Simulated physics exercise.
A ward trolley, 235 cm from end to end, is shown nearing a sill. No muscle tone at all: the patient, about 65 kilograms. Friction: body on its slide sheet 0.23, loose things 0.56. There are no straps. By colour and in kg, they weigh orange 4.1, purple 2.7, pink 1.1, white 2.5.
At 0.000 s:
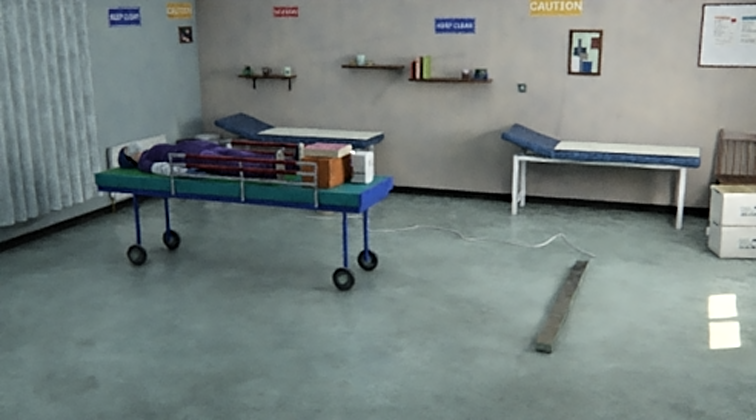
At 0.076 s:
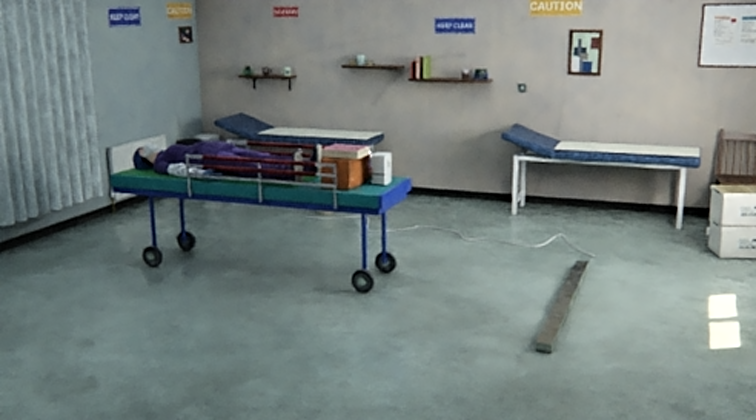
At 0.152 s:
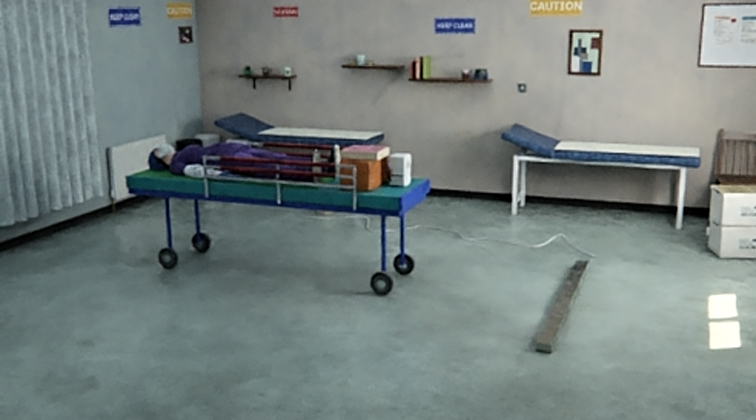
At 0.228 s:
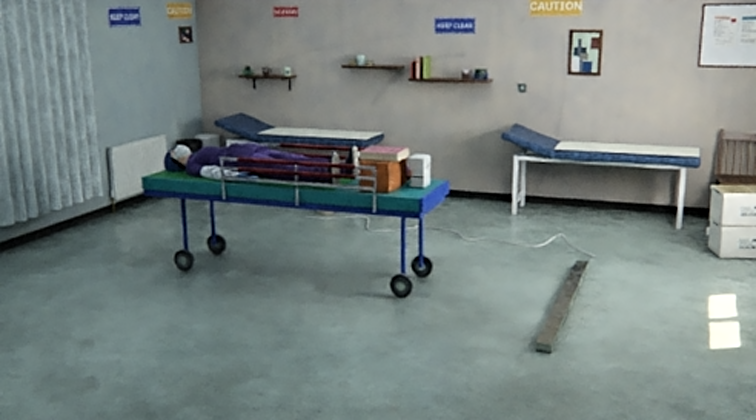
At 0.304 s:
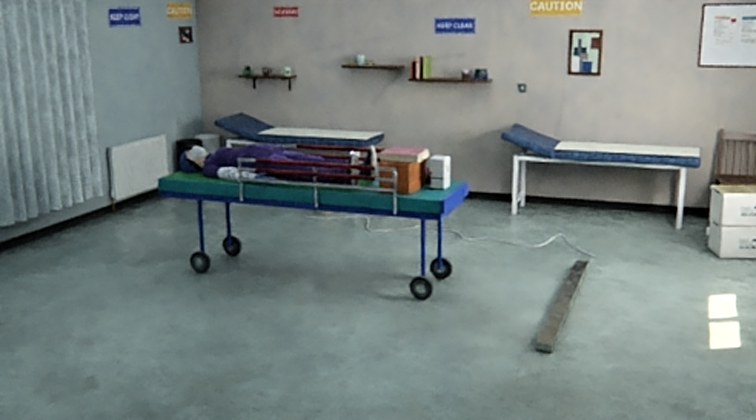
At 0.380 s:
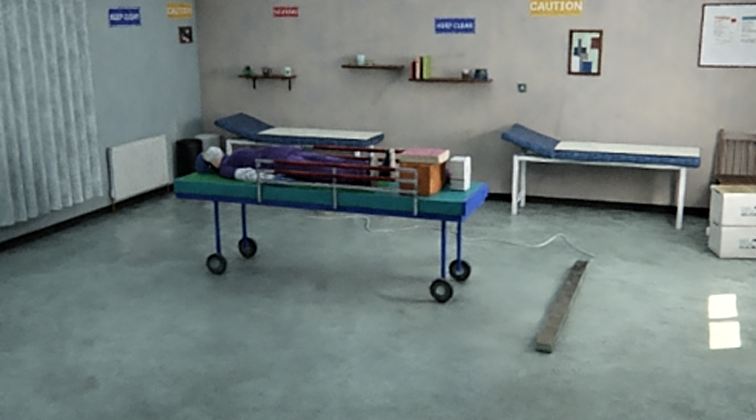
A wheeled trolley carrying a lying figure and boxy items rolls right across the floor.
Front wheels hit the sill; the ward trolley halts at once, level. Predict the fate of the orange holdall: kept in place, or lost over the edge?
Lost over the edge.
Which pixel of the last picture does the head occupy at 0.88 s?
(321, 170).
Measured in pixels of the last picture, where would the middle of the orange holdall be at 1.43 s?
At that time it is near pixel (618, 233) in the last view.
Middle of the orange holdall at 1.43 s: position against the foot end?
About 30 cm past it.
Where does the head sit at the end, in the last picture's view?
Somewhere about (392, 175) in the last picture.
Contact comes at 0.73 s.
After 0.88 s the orange holdall is 15 cm short of the foot end, tilted 0°, near (555, 184) in the last picture's view.
After 1.13 s the orange holdall is 4 cm past the foot end, tilted 5°, near (583, 186) in the last picture's view; the purple gas bottle 15 cm past the foot end, tilted 10°.
After 1.43 s the orange holdall is 28 cm past the foot end, tilted 65°, near (618, 233) in the last picture's view.
When all is still (3.3 s), orange holdall drops off; purple gas bottle drops off; pink folder drops off; white pump drops off; left ankle crosses the foot end.
